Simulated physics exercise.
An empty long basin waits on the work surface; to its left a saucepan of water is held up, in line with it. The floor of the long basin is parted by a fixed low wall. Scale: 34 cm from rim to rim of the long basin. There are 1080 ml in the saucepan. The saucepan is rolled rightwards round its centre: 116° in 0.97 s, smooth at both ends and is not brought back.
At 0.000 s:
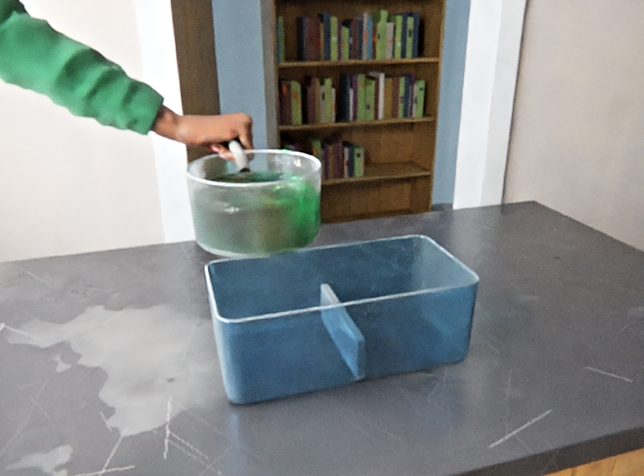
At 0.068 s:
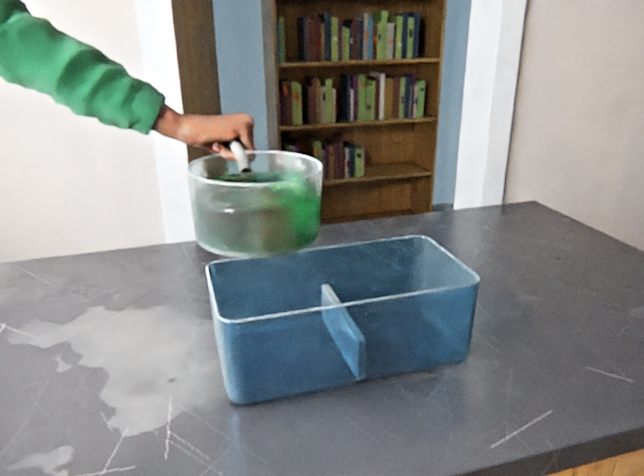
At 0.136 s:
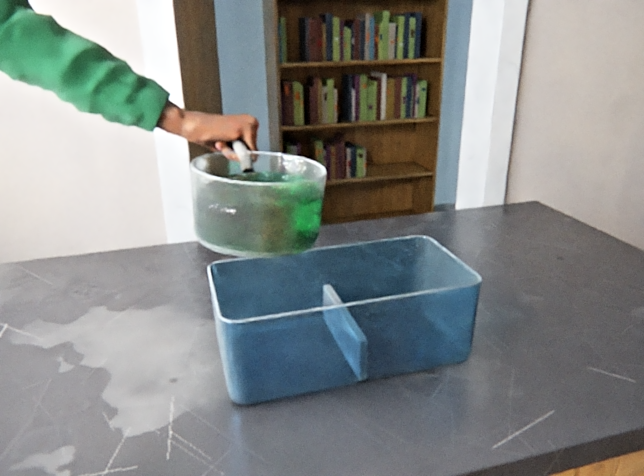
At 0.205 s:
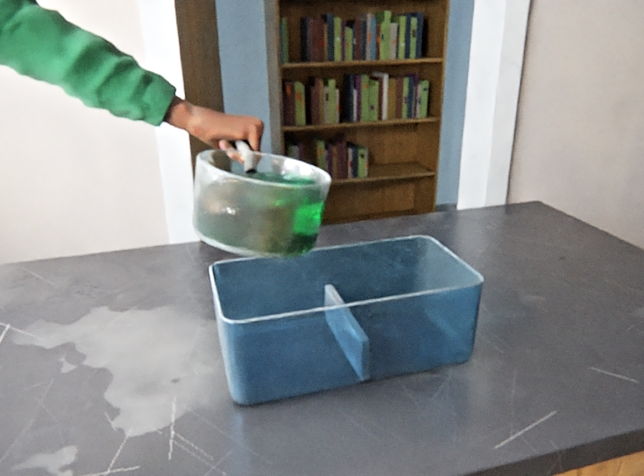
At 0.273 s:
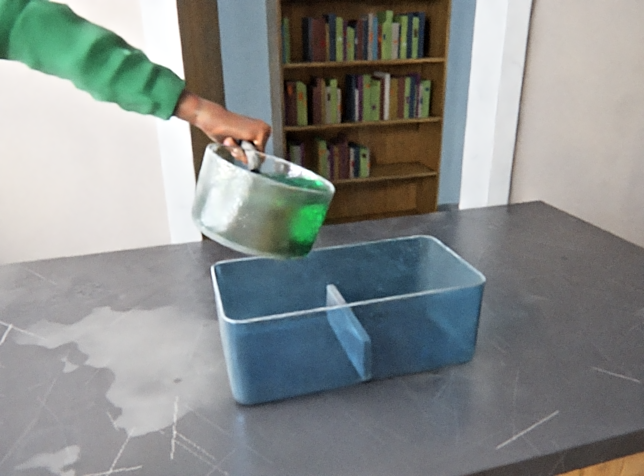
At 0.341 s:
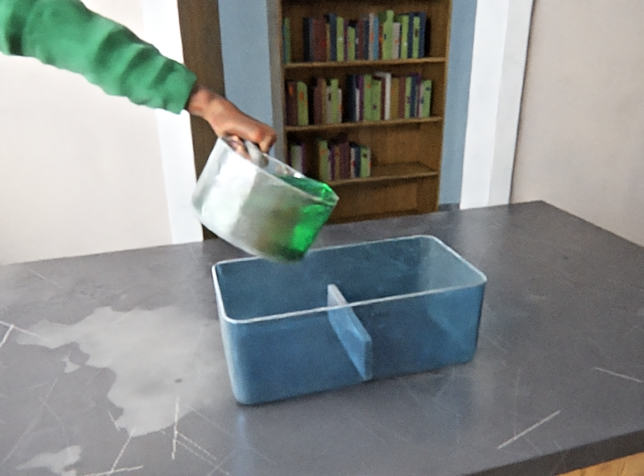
A hand in a green sleeve steadily tilts a clear pan of water rightwards above an empty blue basin.
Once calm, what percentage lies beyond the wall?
About 63 per cent.
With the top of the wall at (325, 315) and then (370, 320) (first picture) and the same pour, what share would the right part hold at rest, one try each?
First 75, then 30 per cent.
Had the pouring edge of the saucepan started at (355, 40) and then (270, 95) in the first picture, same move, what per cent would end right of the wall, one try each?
First 90, then 35 per cent.
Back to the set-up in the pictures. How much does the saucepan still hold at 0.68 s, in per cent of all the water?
Some 32 per cent.
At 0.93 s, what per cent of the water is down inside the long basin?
Some 92 per cent.
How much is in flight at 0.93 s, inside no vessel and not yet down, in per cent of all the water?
About 4 per cent.
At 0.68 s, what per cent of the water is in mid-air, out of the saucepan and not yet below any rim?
Near 28 in a hundred.
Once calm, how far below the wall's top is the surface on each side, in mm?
Some 46 mm on the left and 34 mm on the right.
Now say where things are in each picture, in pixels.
In the first frame, it leans 0°; its right rim is at (317, 162); the water meets the walls at (191, 193) and (314, 181); the long basin's rim runs from (212, 291) to (451, 257); the wall's top is at (341, 310).
In the second frame, it leans 1°; its right rim is at (319, 164); the water meets the walls at (192, 193) and (315, 182).
In the third frame, it leans 6°; its right rim is at (322, 168); the water meets the walls at (194, 192) and (318, 183).
In the fourth frame, it leans 12°; its right rim is at (327, 176); the water meets the walls at (197, 192) and (321, 184).
In the fifth frame, it leans 21°; its right rim is at (331, 186); the water meets the walls at (197, 193) and (327, 185).
In the sixth frame, it leans 32°; its right rim is at (332, 199); the water meets the walls at (195, 193) and (332, 193); 1 per cent is over the edge.
After 0.68 s the tilt is 92° and 33 per cent is still to pour, 2 is left of the wall and 38 right of it.
After 0.93 s the tilt is 115° and 4 per cent is still to pour, 30 is left of the wall and 62 right of it.
After 1.19 s the tilt is 116° and 0 per cent is still to pour, 37 is left of the wall and 63 right of it.
After 1.47 s the tilt is 116° and 0 per cent is still to pour, 37 is left of the wall and 63 right of it.
In the end 37 per cent lies left of the wall, 63 right of it and 1 outside.
